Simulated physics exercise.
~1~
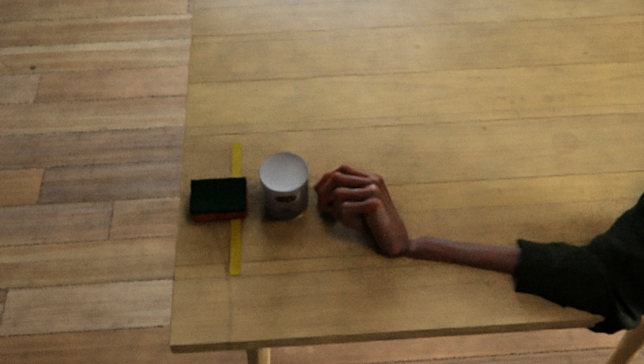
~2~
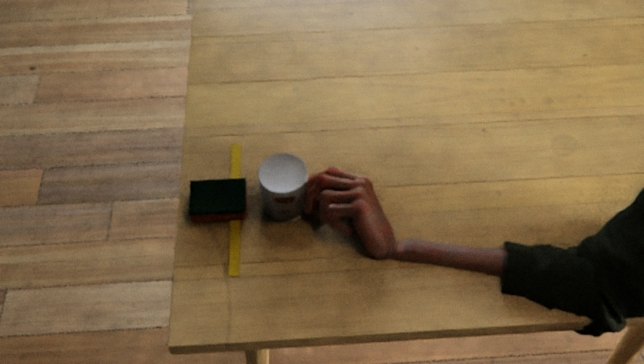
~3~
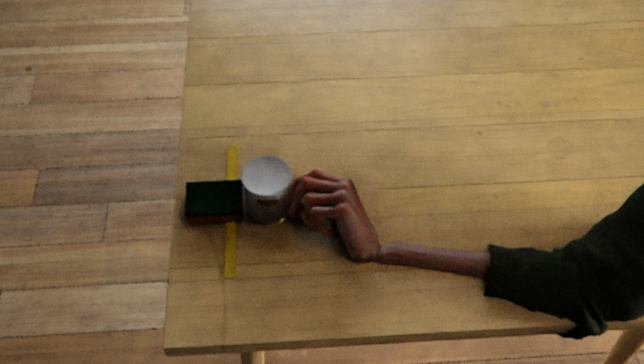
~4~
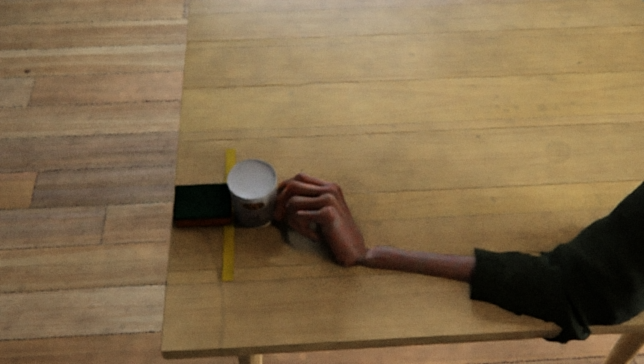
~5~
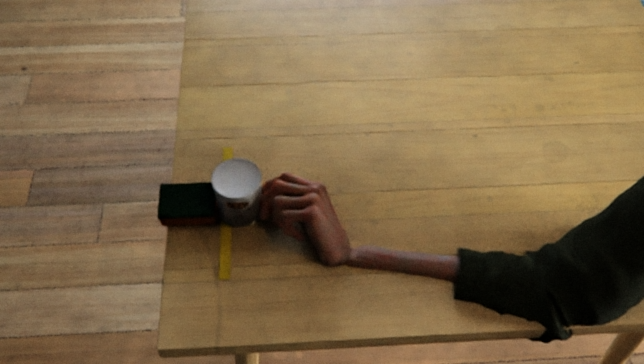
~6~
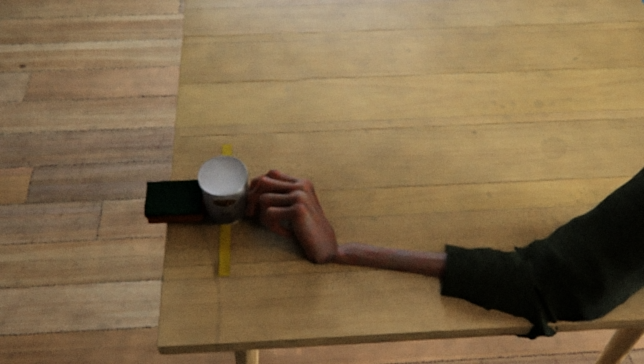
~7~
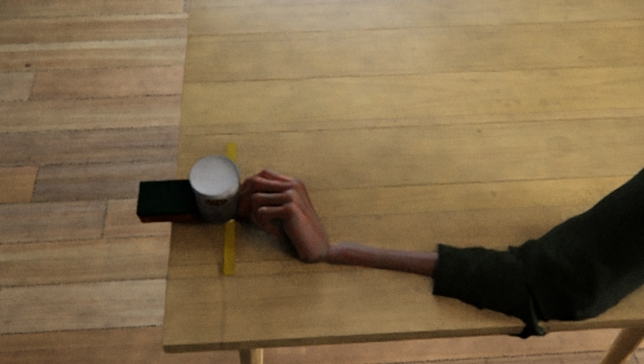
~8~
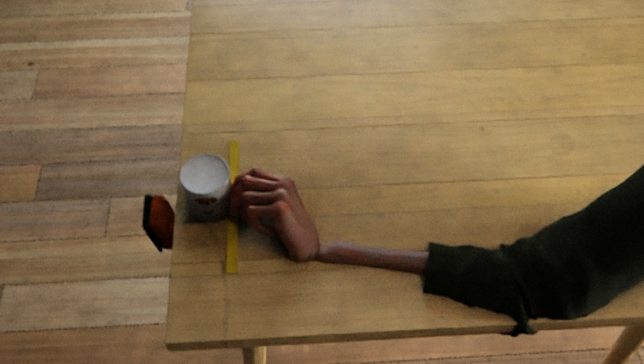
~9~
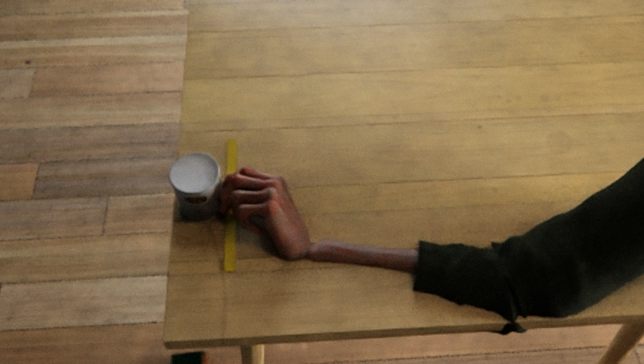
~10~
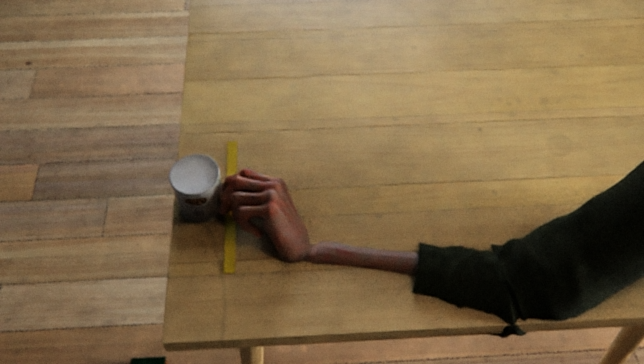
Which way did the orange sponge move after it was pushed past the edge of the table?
It moved down, tipping over the left edge of the table and dropping toward the floor.
A hand slowly pushed a white pot to the left across a wooden table, shoving an orange sponge with a dark top ahead of it until the sponge tipped over the edge and fell, while the pot stopped at the edge with the fingers at the yellow tape.
